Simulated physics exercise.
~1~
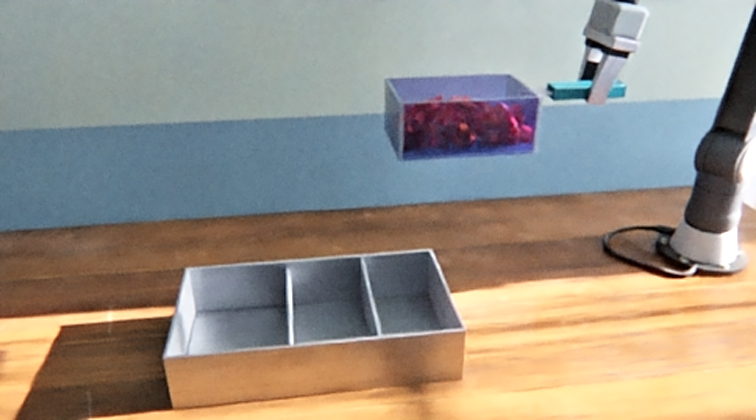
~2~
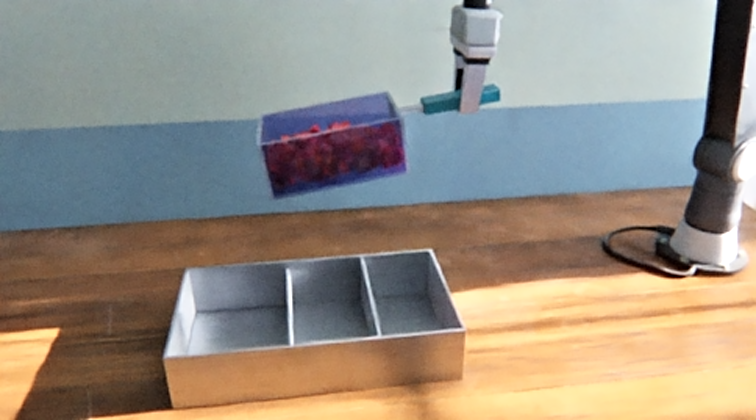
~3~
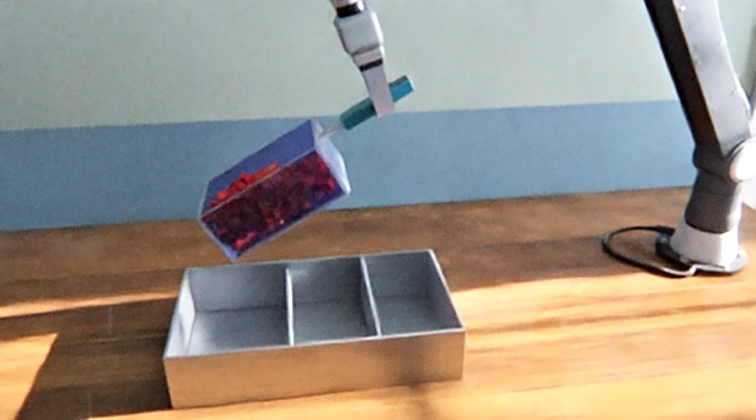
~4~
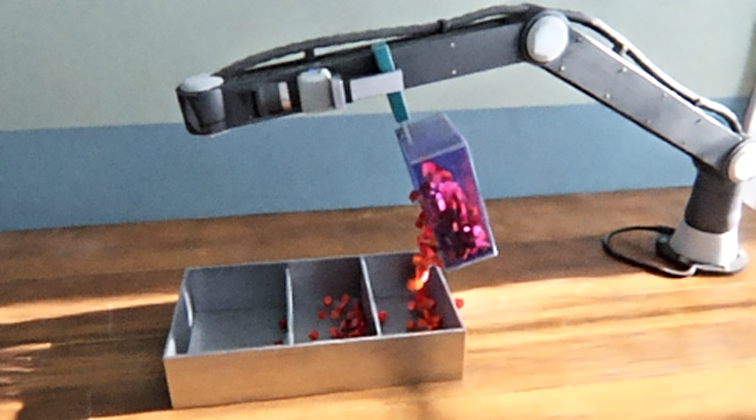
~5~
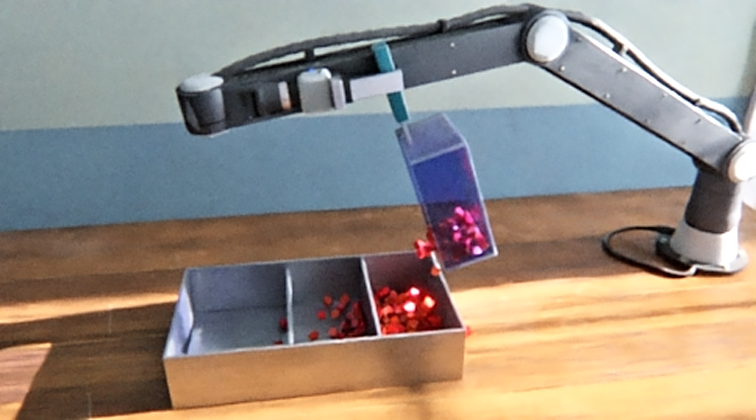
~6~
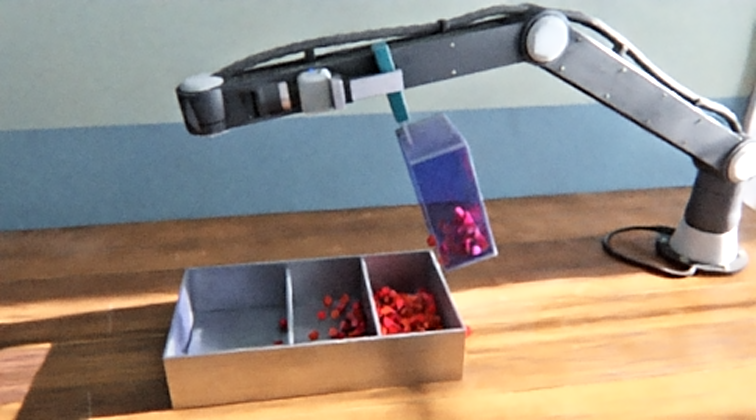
A robot arm carried a clear box of small red pieces left over a gray divided tray, tipped it steeply and poured them out, most landing in the right compartment, some in the middle, while a few stayed in the tilted box.
